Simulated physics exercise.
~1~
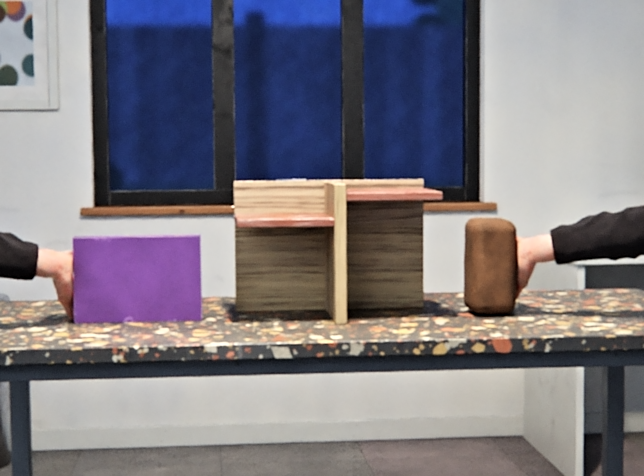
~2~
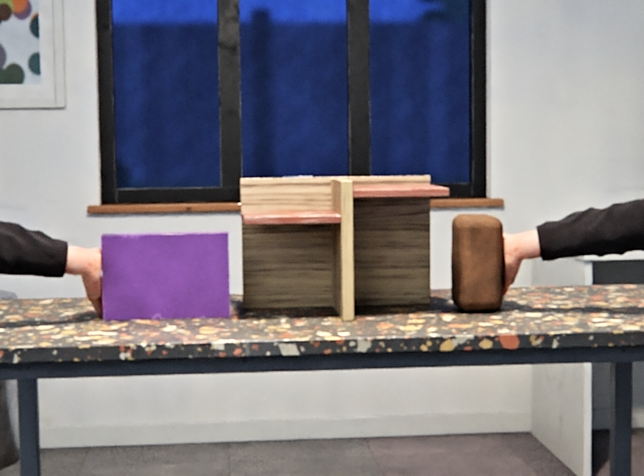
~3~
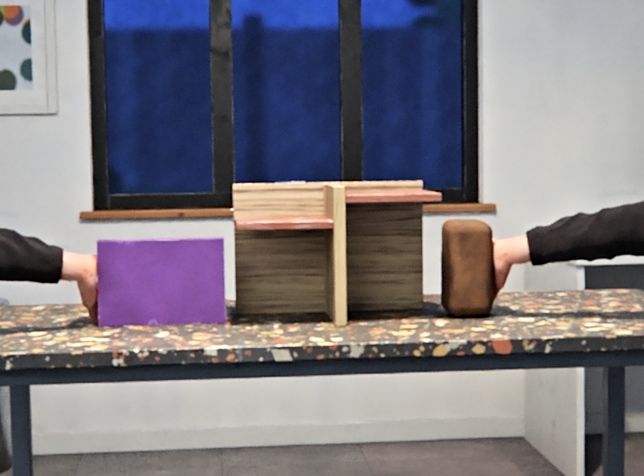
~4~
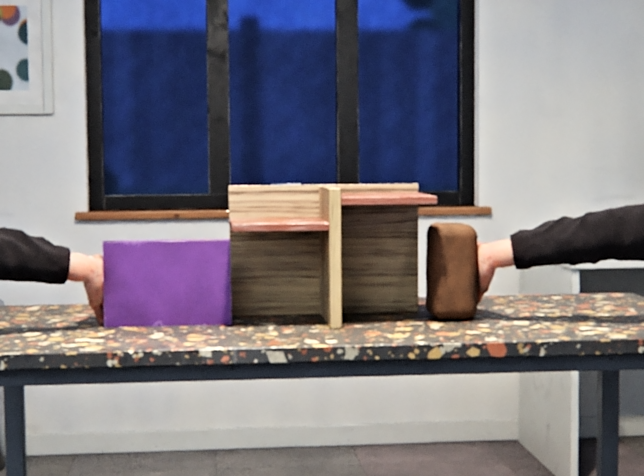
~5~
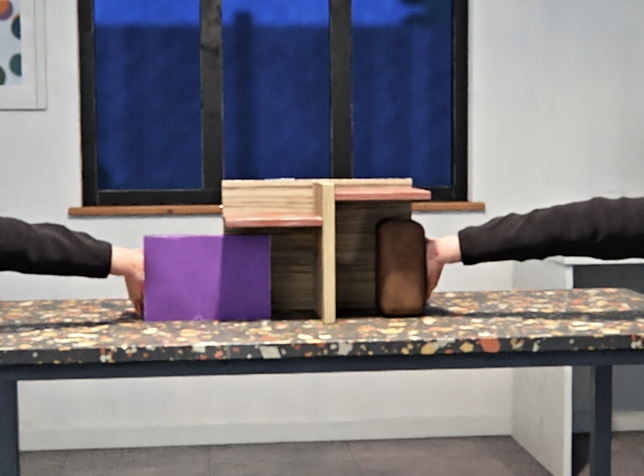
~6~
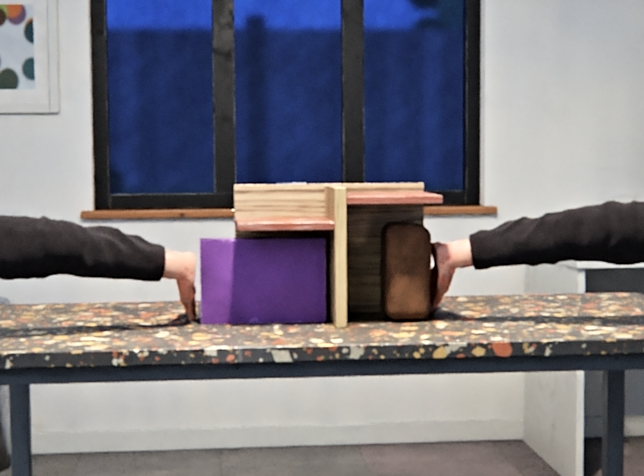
Two hands sliding a purple book and a brown loaf-shaped block from opposite sides into a two-sided wooden shelf, both fitting.
